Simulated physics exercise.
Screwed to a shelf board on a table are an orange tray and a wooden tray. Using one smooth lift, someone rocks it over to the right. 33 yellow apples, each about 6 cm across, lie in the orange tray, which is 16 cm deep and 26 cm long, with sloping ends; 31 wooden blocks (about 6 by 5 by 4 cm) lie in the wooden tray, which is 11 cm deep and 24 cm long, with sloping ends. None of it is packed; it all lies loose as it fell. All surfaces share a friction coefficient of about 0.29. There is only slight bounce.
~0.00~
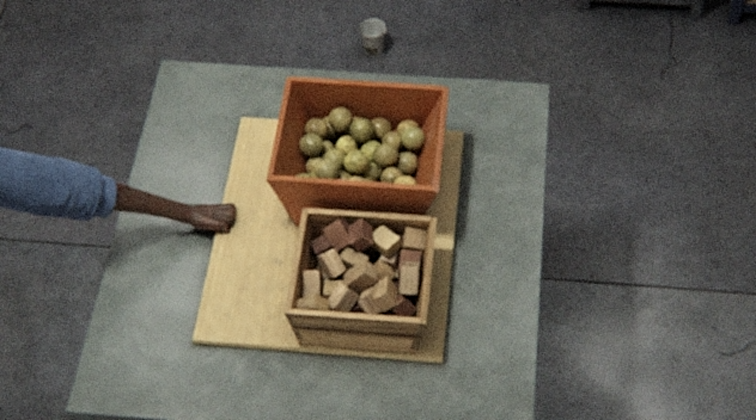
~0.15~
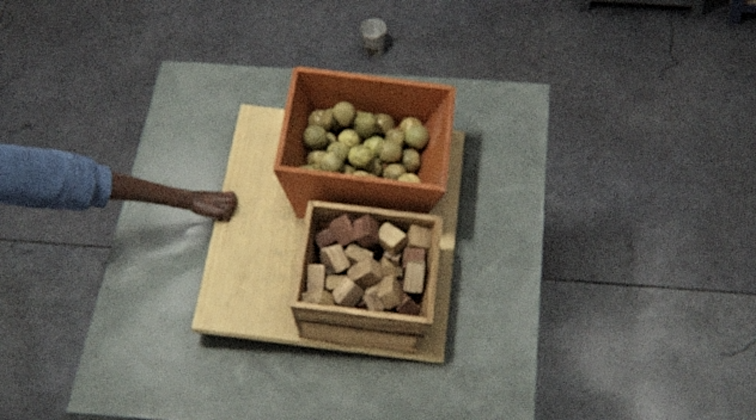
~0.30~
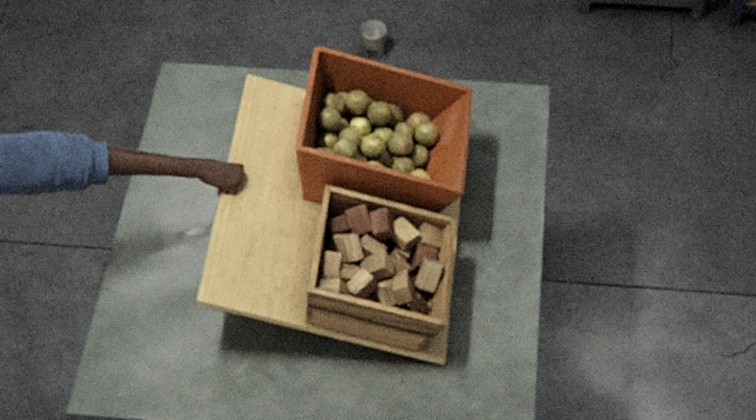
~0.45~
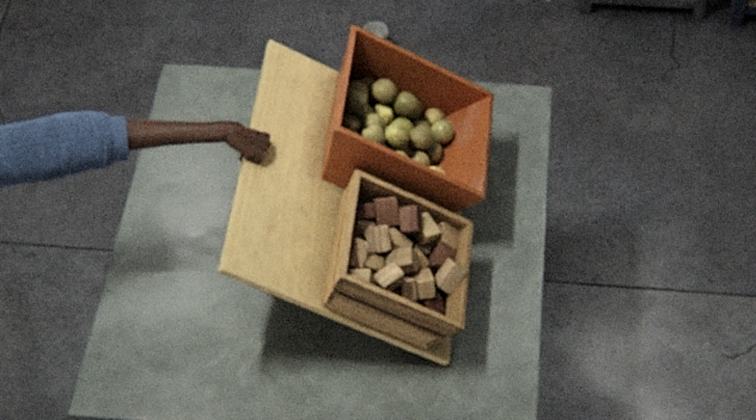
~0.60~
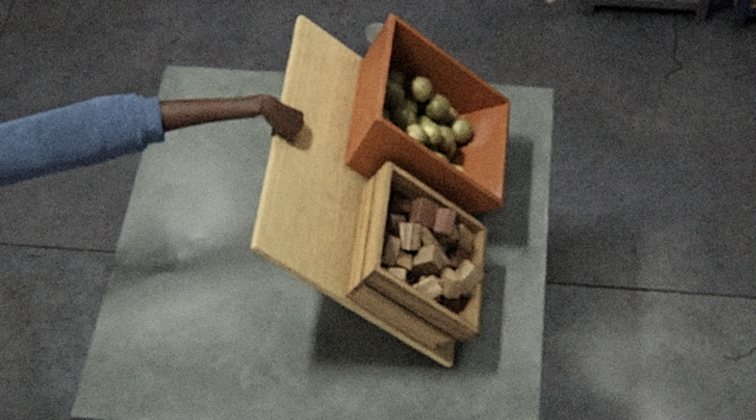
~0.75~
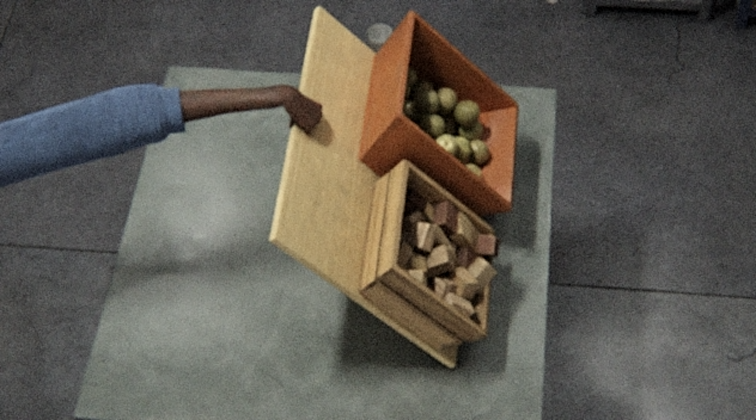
A hand at the left edge of a wooden board raises that side in one smooth motion, tilting the board steeply toward the right. The orange tray of yellowish-green apples and the wooden tray of blocks tilt with it, their loose contents shifting toward the right and staying inside.
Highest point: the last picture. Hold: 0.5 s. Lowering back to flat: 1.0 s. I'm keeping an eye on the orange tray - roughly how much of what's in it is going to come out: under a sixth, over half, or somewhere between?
Losses: Under one part in six.
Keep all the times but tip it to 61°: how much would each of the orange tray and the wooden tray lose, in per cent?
Orange tray 20, wooden tray 20 per cent.
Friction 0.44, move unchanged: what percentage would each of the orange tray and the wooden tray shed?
That would cost the orange tray 0 and the wooden tray 0 per cent of the load.
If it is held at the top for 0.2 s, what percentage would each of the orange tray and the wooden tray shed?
Orange tray 0%, wooden tray 0%.
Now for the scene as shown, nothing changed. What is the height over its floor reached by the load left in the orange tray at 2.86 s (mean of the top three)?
Around 14 centimetres high.
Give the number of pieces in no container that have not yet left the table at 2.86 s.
Near 1, give or take.
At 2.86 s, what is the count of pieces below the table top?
That count sits near 0.
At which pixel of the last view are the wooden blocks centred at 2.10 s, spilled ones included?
Their middle is around (389, 280).
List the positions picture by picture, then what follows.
In the first picture (each is followed by its nearest rim corner in this view), orange tray, (433, 188); wooden tray, (420, 321); 0° from level; none out.
In the second picture, orange tray, (441, 188); wooden tray, (426, 320); 5° from level.
In the third picture, orange tray, (459, 190); wooden tray, (441, 322); 17° from level.
In the fourth picture, orange tray, (482, 195); wooden tray, (460, 325); 32° from level.
In the fifth picture, orange tray, (501, 202); wooden tray, (476, 330); 44° from level.
In the sixth picture, orange tray, (510, 205); wooden tray, (484, 332); 49° from level; none out.
After 1.09 s, tilt 49°; orange tray 33 in, 0 out and wooden tray 30 in, 1 out.
After 1.51 s, tilt 41°; orange tray 33 in, 0 out and wooden tray 30 in, 1 out.
After 2.10 s, tilt 3°; orange tray 33 in, 0 out and wooden tray 30 in, 1 out.
Final count (at 2.86 s), orange tray 33 in, 0 out and wooden tray 30 in, 1 out. Asked share, 0 of 33, 0 per cent.
